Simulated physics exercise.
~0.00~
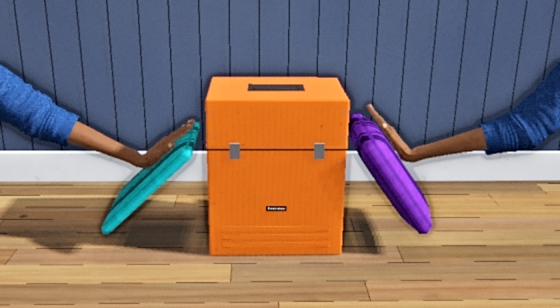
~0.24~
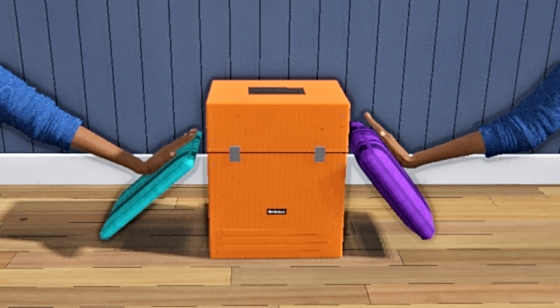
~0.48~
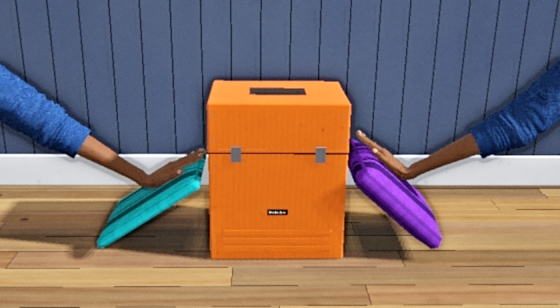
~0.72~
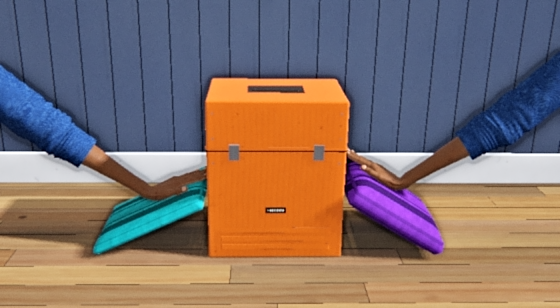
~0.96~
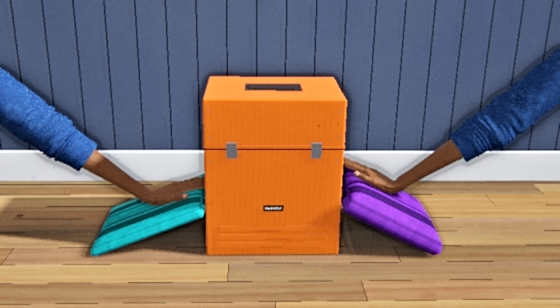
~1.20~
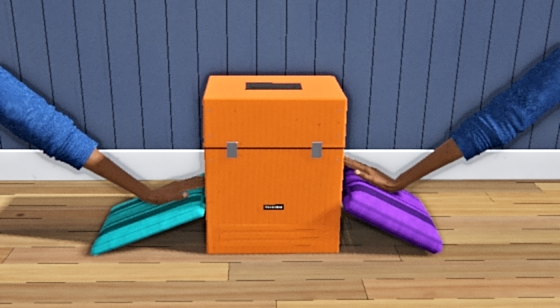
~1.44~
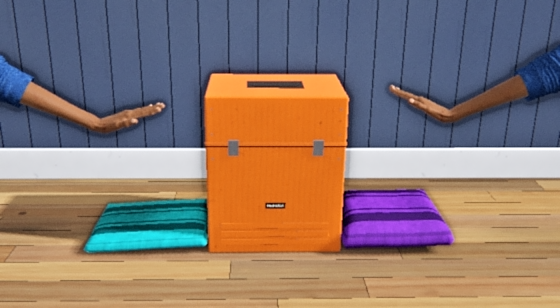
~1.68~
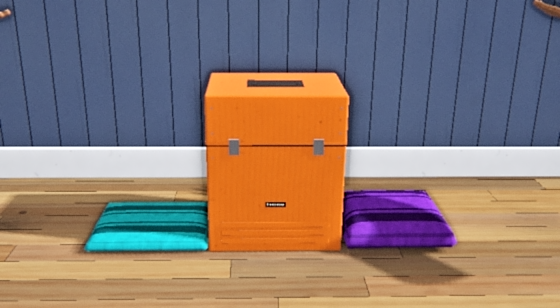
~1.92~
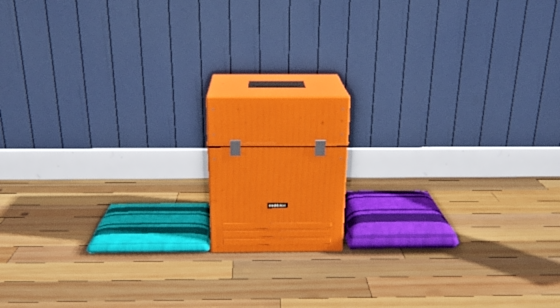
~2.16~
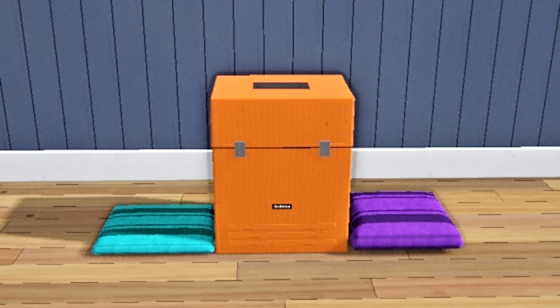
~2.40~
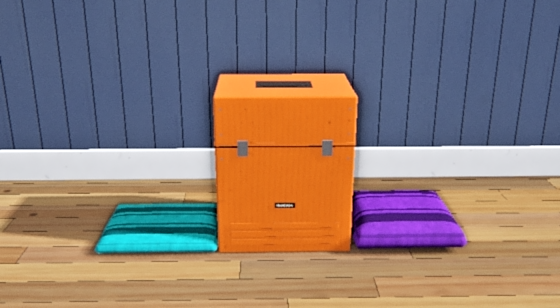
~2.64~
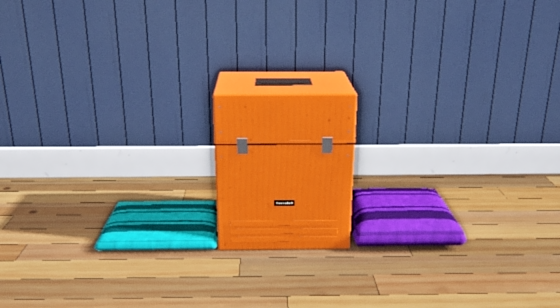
A turquoise seat pad on the left and a purple cushion on the right lean against an orange chest, each held by a hand in a blue sleeve. The chest stands on a pale wooden floor before a blue panelled wall, seen from the front by a gently swaying camera. The hands lower the two soft things until they slant beside the chest, then pause there briefly. Both hands come away, and the pad and cushion drop flat onto the floor. The arms withdraw from view, leaving both lying still on either side of the upright chest.
